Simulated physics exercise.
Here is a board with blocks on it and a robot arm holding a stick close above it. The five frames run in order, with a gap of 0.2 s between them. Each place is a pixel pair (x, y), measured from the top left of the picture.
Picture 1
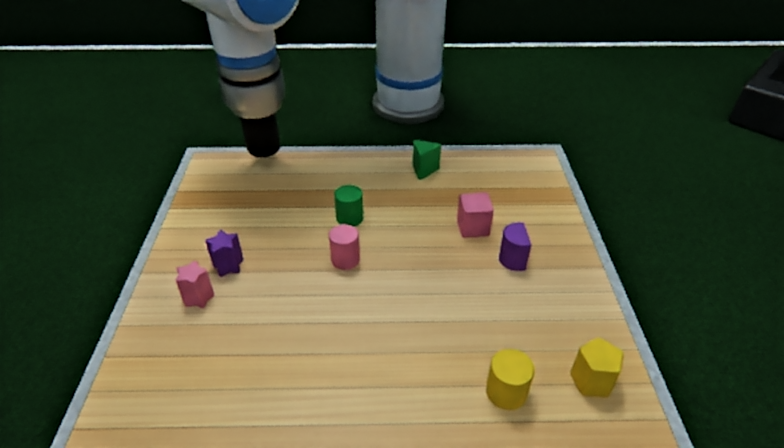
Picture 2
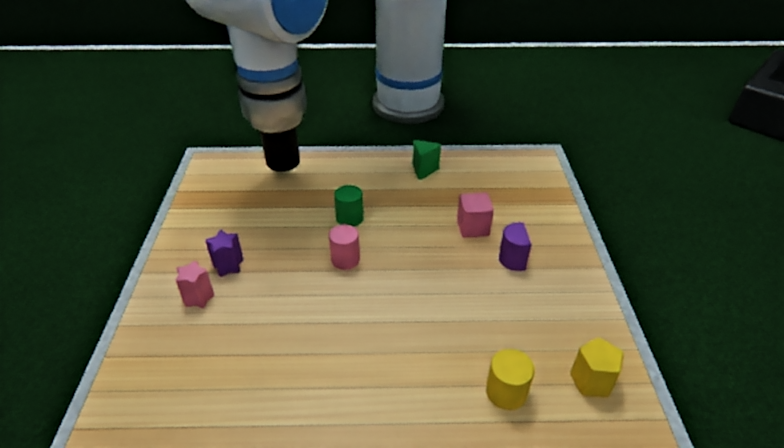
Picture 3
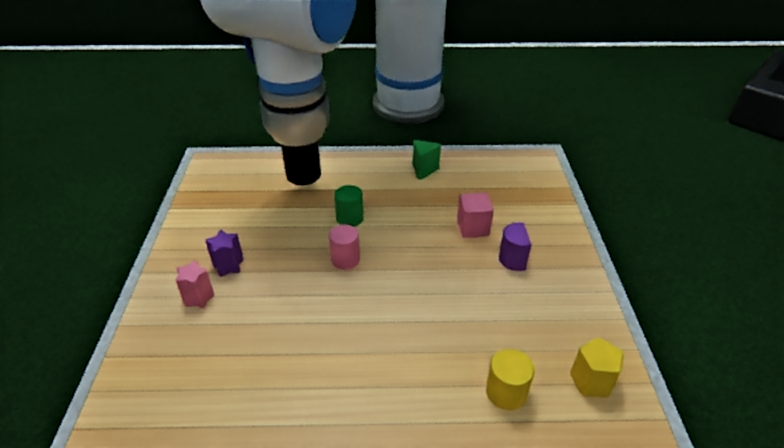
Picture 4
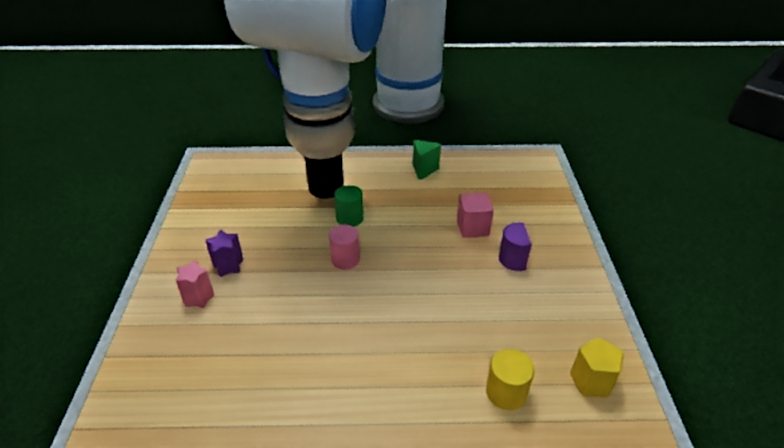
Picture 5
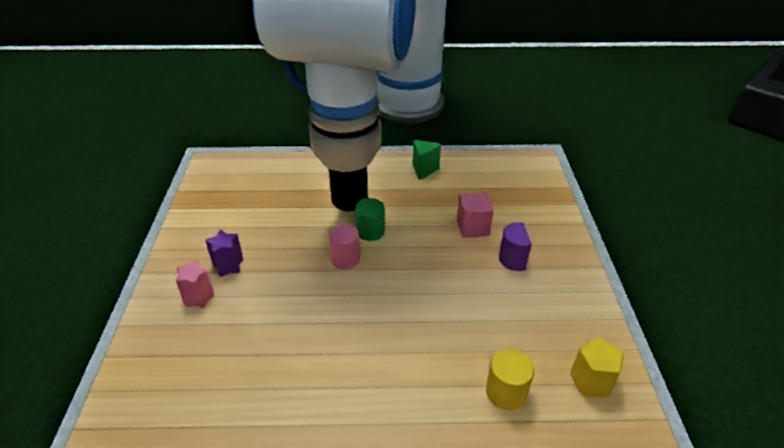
A white and blue robot arm with a black stick tip works over a light wooden board on a dark green surface, seen from a fixed, raised view. Pink and purple stars sit at left, green and pink cylinders near the middle, more green, pink and purple blocks toward the right, and two yellow ones lower right. The stick moves right and toward the viewer, then nudges the green cylinder slightly right.
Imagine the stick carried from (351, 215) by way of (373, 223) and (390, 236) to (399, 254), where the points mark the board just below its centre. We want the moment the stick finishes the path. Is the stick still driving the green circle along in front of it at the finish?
I expect so.
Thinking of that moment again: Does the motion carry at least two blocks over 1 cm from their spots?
In short: No.
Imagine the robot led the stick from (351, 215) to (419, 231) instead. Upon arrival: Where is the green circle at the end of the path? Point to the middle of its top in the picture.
The spot you're after is about (405, 226) in the image.
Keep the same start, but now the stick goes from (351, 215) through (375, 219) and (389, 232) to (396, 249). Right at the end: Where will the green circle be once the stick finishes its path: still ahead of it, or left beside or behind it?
The stick still pushes it.
What follows on the original path. Halfway along, stick at (383, 215); green circle at (396, 225).
At the end, stick at (399, 239); pink circle still; green circle at (411, 252).
